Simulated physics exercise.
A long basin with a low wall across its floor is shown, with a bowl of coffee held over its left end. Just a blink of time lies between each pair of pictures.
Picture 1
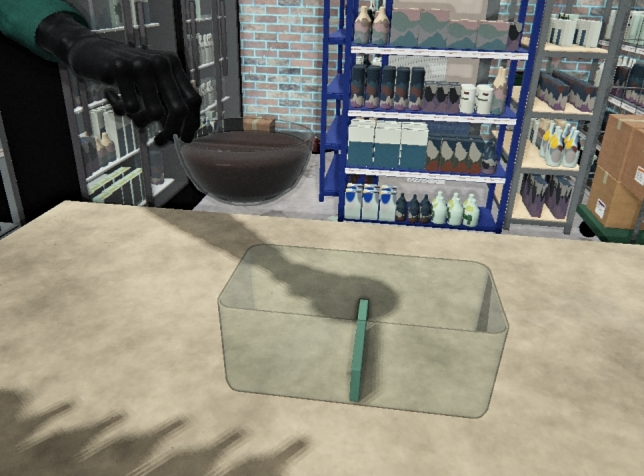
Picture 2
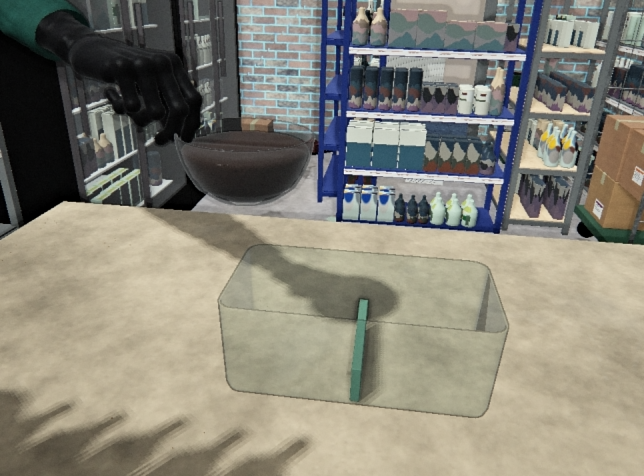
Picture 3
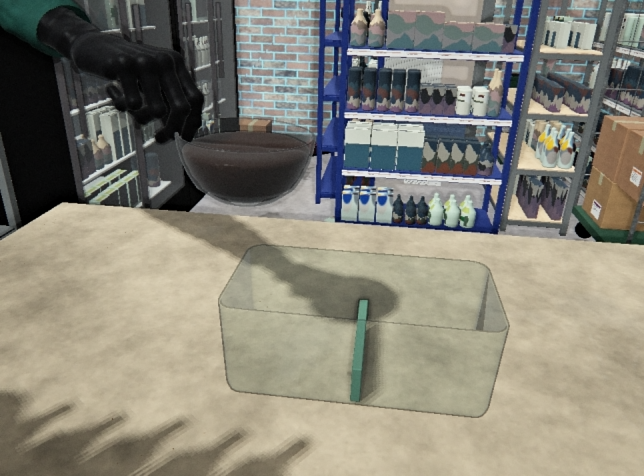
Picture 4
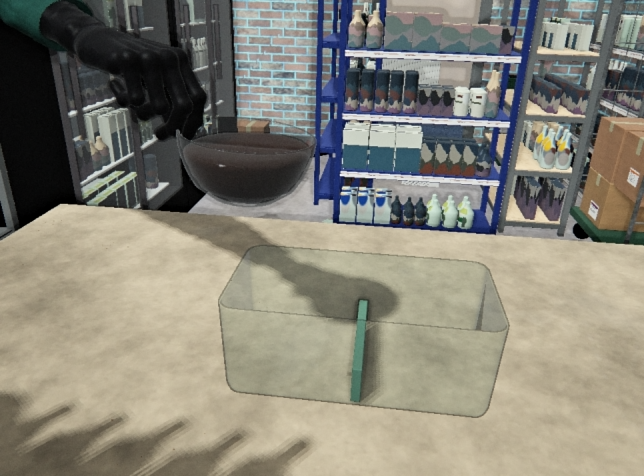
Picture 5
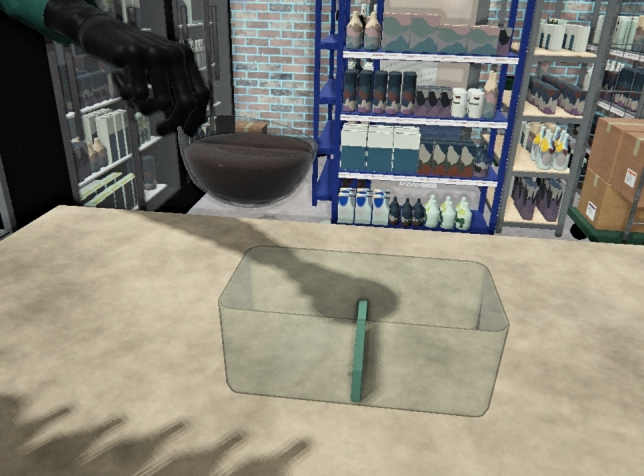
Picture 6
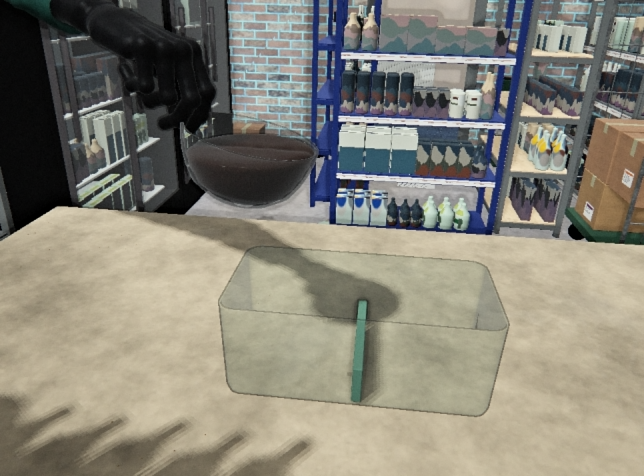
A clear bowl of dark brown coffee hangs above a pale, mottled tabletop beside a black-gloved hand at upper left, in a storeroom seen from slightly above. Below it sits a long transparent basin with a low green wall across its middle, before blue shelves of bottles, cartons and a brick wall. The bowl tilts slightly rightward, slowly then faster, while the background drifts a little left.
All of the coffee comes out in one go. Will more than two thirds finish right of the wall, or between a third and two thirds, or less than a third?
Right of the wall there will be between a third and two thirds.
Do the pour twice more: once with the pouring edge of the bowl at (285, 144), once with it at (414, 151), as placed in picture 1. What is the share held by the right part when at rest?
10 % and 95 %.
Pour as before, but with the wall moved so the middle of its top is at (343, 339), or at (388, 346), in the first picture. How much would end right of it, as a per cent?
Try 1: Some 75 %; try 2: 15 %.
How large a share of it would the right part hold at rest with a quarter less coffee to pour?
About 40 in a hundred.
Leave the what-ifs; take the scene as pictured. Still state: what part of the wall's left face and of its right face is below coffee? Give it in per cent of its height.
Close to 20 for the left and 30 for the right.
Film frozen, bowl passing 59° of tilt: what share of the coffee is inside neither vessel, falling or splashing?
Around 30 in a hundred.
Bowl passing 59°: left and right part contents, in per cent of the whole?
5 % left, 15 % right.
A moment on, the bowl is tipped part way and 49 per cent is still to pour, 6 is left of the wall and 14 right of it.
Next, the bowl is tipped on its side and 6 per cent is still to pour, 30 is left of the wall and 57 right of it.
Then the bowl is tipped on its side and 0 per cent is still to pour, 43 is left of the wall and 57 right of it.
Later the bowl is tipped on its side and 0 per cent is still to pour, 43 is left of the wall and 57 right of it.
At rest 43 per cent lies left of the wall, 57 right of it and 1 outside.
